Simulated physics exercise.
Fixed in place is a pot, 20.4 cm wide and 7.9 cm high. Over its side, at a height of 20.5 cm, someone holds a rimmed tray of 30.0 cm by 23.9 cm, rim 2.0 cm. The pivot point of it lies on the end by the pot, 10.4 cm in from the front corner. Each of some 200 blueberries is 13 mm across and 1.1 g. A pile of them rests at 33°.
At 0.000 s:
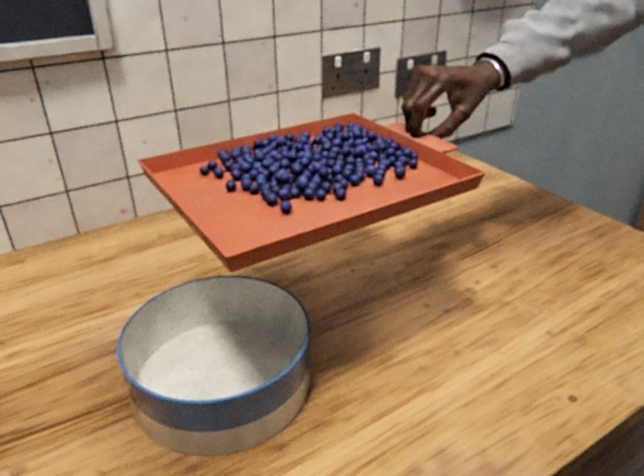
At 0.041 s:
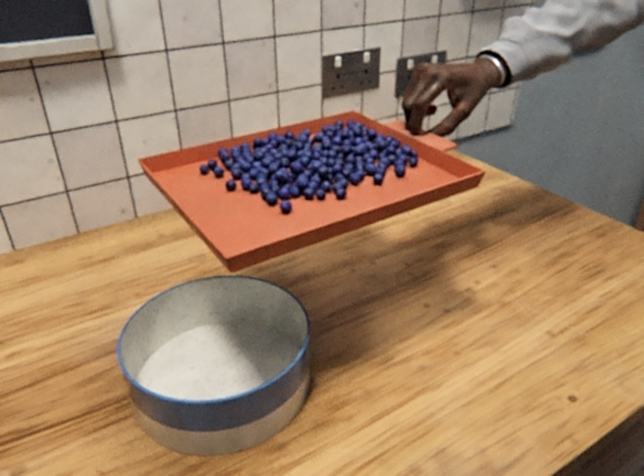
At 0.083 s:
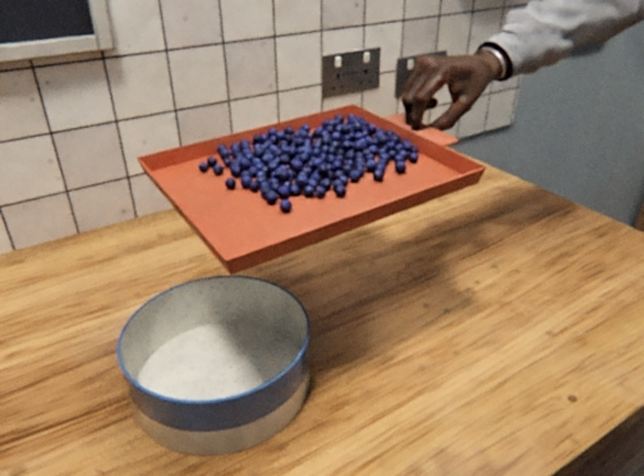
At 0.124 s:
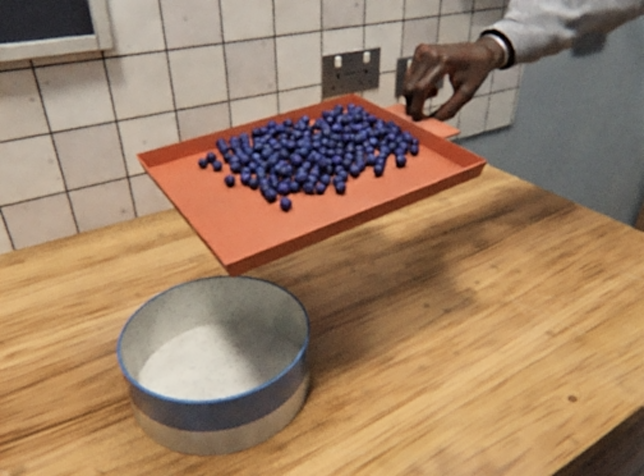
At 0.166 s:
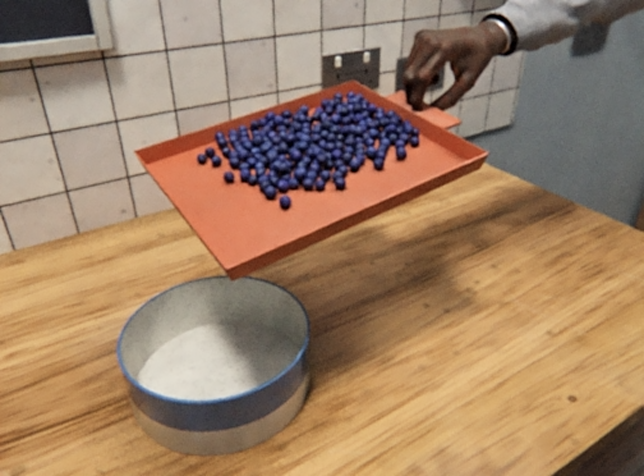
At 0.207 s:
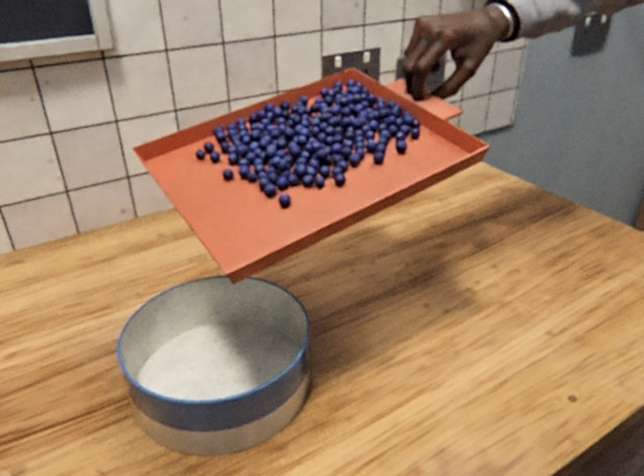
A dark-skinned hand in a pale sleeve, at the upper right, raises the handle end of an orange-red tray, slowly at first and then faster, so the tray slants down toward the left front while its heap of blueberries stays bunched. Below, a blue-rimmed round pot sits empty on a wooden counter. The unmoving view looks slightly down, with white tiles, sockets and a blue-grey wall behind.
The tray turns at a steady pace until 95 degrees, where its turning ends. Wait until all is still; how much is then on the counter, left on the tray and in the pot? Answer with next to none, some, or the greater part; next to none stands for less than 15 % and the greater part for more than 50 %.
Counter: Some; tray: Next to none; pot: The greater part.
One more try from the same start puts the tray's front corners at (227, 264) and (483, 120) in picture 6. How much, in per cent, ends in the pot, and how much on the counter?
You'd end with pot at 55 and counter at 45.
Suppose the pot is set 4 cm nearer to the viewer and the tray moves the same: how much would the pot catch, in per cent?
Close to 95 per cent, then.
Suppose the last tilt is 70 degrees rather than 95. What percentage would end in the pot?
In that case some 35 per cent.
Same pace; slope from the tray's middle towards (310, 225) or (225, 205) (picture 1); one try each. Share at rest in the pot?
That would be close to 50 per cent and then close to 45 per cent.
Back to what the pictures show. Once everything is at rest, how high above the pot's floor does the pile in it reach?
It gets to about 4.0 cm.
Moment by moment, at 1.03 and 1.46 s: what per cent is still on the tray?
Around 65 first, about 5 after.
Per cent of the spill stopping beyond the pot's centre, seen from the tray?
I reckon around 70 per cent.
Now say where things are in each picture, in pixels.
Tray tilt 0 degrees, front corners at (229, 252) and (479, 172); middle of the pieces at (317, 159); pot at (216, 329), in the first picture.
Tray tilt 1 degrees, front corners at (229, 253) and (479, 171); middle of the pieces at (317, 157), in the second picture.
Tray tilt 2 degrees, front corners at (229, 256) and (480, 167); middle of the pieces at (317, 153), in the third picture.
Tray tilt 5 degrees, front corners at (229, 259) and (481, 160), lowest corner left front; middle of the pieces at (316, 147), in the fourth picture.
Tray tilt 8 degrees, front corners at (229, 264) and (482, 153), lowest corner left front; middle of the pieces at (316, 139), in the fifth picture.
Tray tilt 12 degrees, front corners at (229, 268) and (483, 145), lowest corner left front; middle of the pieces at (315, 132); pot at (216, 329). The tray's pace is about 80 degrees a second, in the sixth picture.
After 0.70 s, tilt 51 degrees; the tray holds 100 %, the pot 0 %.
Then, at 1.03 s, tilt 78 degrees; the tray holds 65 %, the pot 15 %.
After 1.46 s, tilt 95 degrees; the tray holds 5 %, the pot 65 %.
At rest (2.2 s), counter 25 %, tray 0 %, pot 75 %.
